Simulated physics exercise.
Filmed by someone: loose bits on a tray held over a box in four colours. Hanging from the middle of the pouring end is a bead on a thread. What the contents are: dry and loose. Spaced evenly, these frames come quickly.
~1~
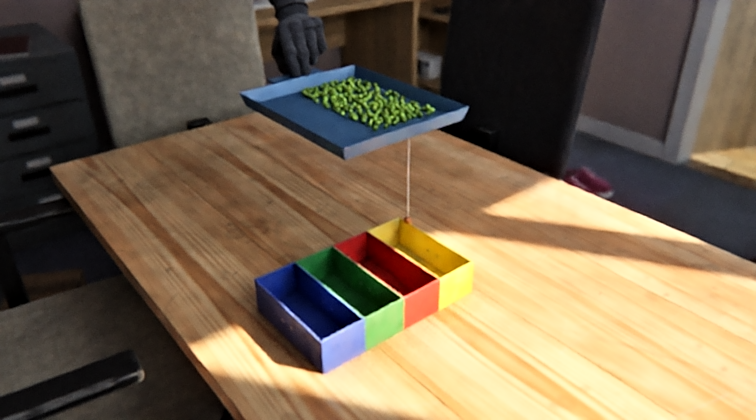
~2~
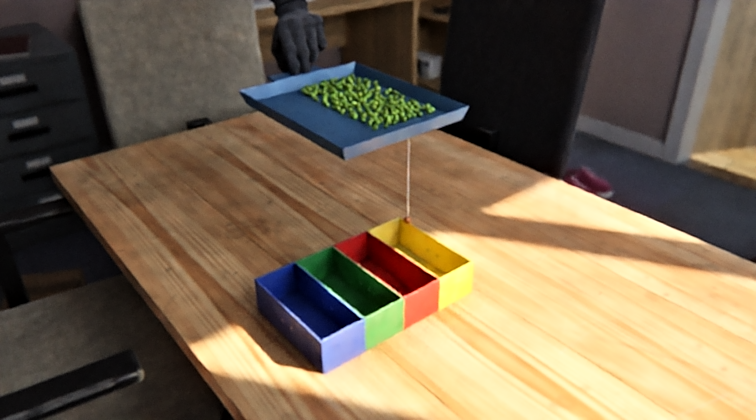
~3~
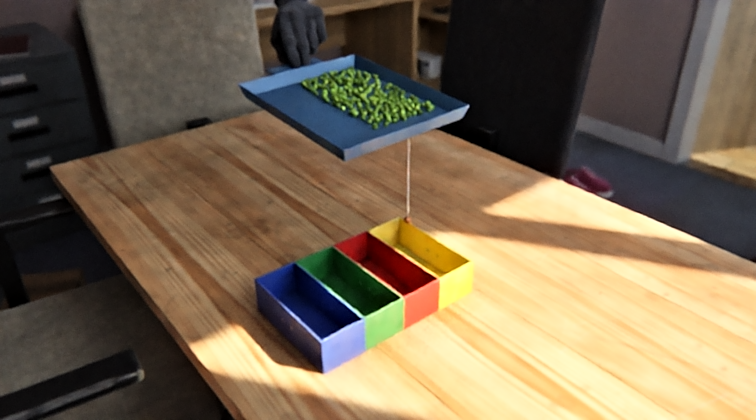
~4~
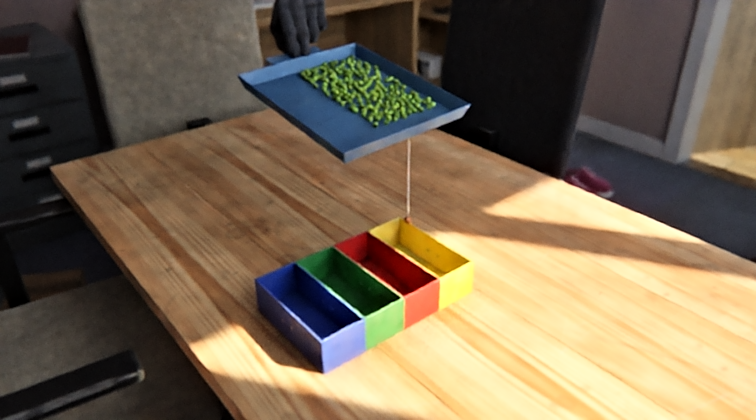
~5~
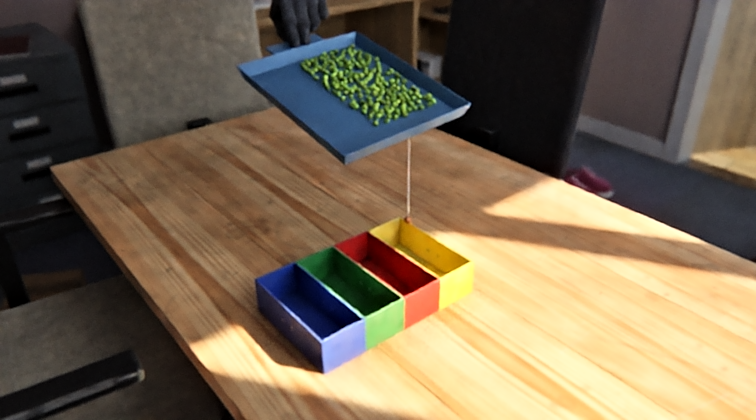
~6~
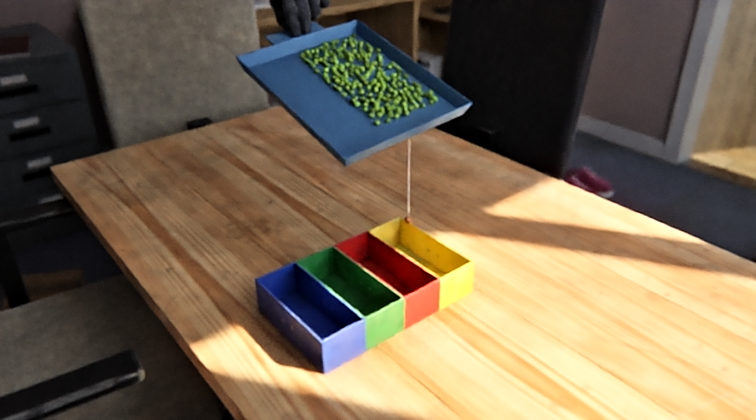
At first, a gloved hand holds a blue tray of small green pieces almost level above a box with blue, green, red and yellow compartments on a wooden table. Then the tray's far side rises steadily and its near edge dips slightly at the left corner, while the pieces stay bunched on it.
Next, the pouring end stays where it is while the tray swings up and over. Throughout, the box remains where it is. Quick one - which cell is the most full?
The red one is.
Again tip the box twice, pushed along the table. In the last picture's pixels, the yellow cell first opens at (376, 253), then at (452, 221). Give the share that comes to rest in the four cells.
80 % for the first, 100 % for the second.
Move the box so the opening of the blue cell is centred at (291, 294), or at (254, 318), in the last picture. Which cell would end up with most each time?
The cell in red first, yellow second.
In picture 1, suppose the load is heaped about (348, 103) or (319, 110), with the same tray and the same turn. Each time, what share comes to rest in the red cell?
It would be 60 in a hundred, and then 60 in a hundred.
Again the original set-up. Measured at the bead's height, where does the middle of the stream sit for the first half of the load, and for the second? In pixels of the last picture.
The opening half passes (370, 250), the closing half (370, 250).
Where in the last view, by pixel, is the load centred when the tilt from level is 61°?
Close to (379, 149).
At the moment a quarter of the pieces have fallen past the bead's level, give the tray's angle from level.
That happens at around 85°.
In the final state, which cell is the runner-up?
The answer here is the green cell.
Just after the last frame, tray tipped steeply; the larger part on the tray; just a few in the green cell; just a few in the red cell; just a few in the blue cell; just a few in the yellow cell; about a tenth falling or outside the box.
A moment on, tray tipped past a quarter turn; about a tenth on the tray; roughly a third in the red cell; roughly a quarter in the green cell; about a tenth in the yellow cell; just a few in the blue cell; roughly a quarter falling or outside the box.
Further on, tray tipped past a quarter turn; roughly half in the red cell; roughly a quarter in the green cell; roughly a quarter in the yellow cell; just a few in the blue cell.
When it is over, tray tipped past a quarter turn; roughly half in the red cell; roughly a quarter in the green cell; roughly a quarter in the yellow cell; just a few in the blue cell.
